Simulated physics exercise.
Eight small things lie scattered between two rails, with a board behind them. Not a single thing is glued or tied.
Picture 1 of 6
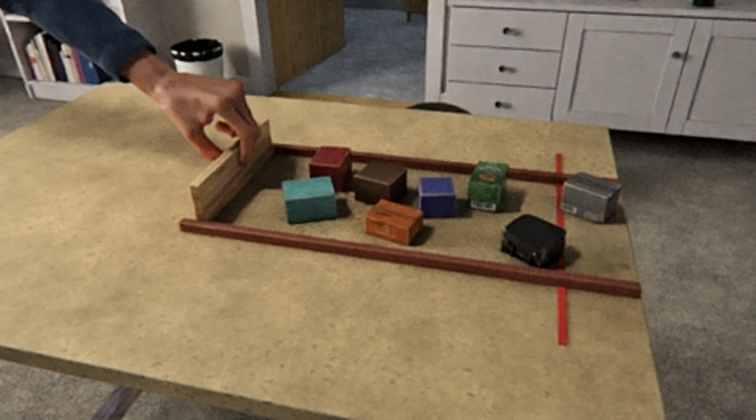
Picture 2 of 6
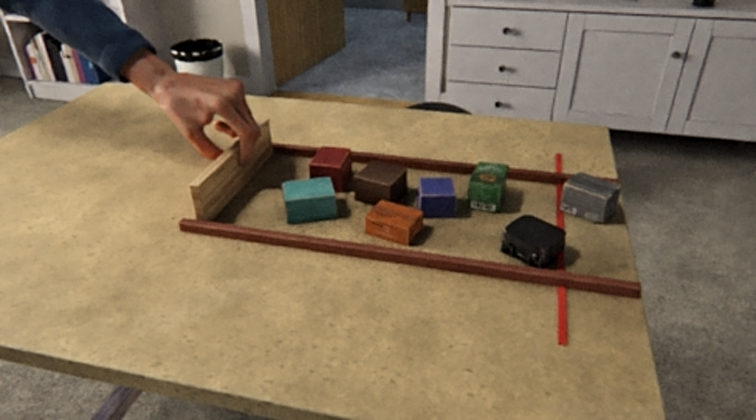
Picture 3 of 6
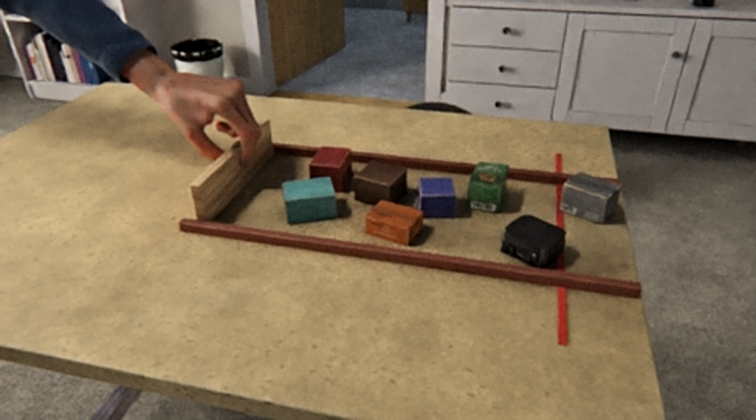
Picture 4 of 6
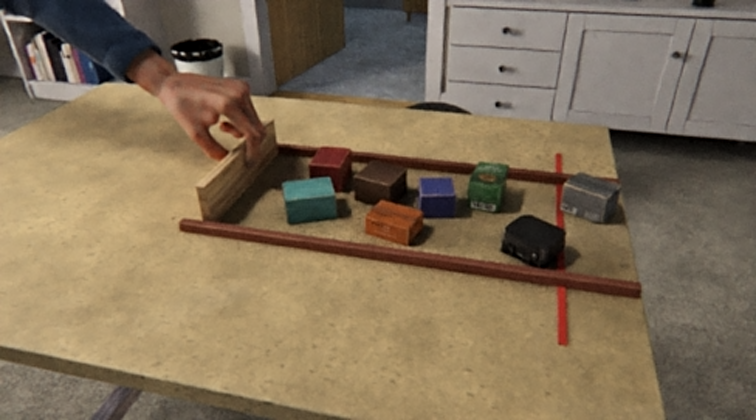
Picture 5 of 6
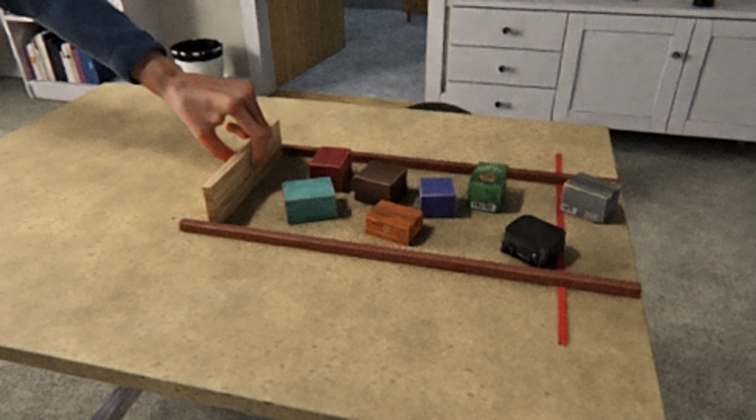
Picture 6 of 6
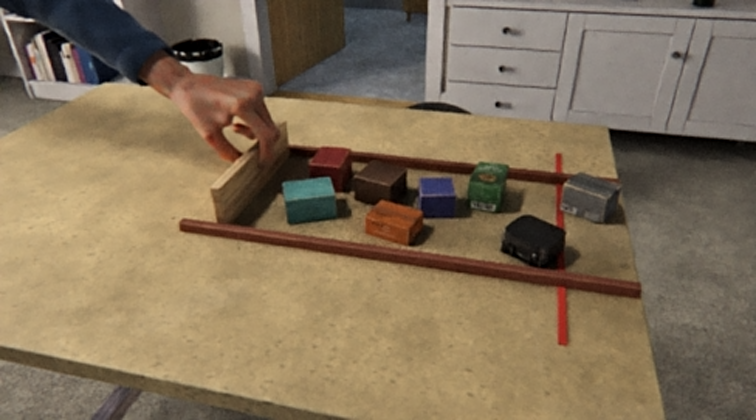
A hand holding a wooden board upright between two dark red rails on a table stays nearly still, then slides it slightly right toward eight scattered small blocks and boxes, which remain motionless, two of them near a red strip.
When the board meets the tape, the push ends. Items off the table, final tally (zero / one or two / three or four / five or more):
Looks like more than two but under five go over the edge.
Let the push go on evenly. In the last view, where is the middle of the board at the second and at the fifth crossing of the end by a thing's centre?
Near (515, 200) first, near (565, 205) second.
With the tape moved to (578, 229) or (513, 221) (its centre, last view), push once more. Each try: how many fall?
You'd count 6 the first time and 1 the second.
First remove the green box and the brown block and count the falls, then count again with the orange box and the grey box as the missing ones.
The counts: 2 and 2.
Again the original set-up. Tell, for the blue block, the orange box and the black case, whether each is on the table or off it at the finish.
Well, the blue block loses its spot, the orange box loses its spot, and the black case loses its spot.
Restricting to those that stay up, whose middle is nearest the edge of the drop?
Answer: The green box.
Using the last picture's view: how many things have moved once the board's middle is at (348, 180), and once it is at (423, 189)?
So 5, and at the other place 7.
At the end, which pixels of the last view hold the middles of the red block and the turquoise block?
Final pixels, roughly: (579, 197) for the first, (591, 243) for the other.
A little later, none off yet; grey box at rest near (590, 198); black case at rest near (534, 242); green box shifted a little near (506, 188).
When it is over, the number that fall off is three or four; down, orange box, blue block, black case and grey box.
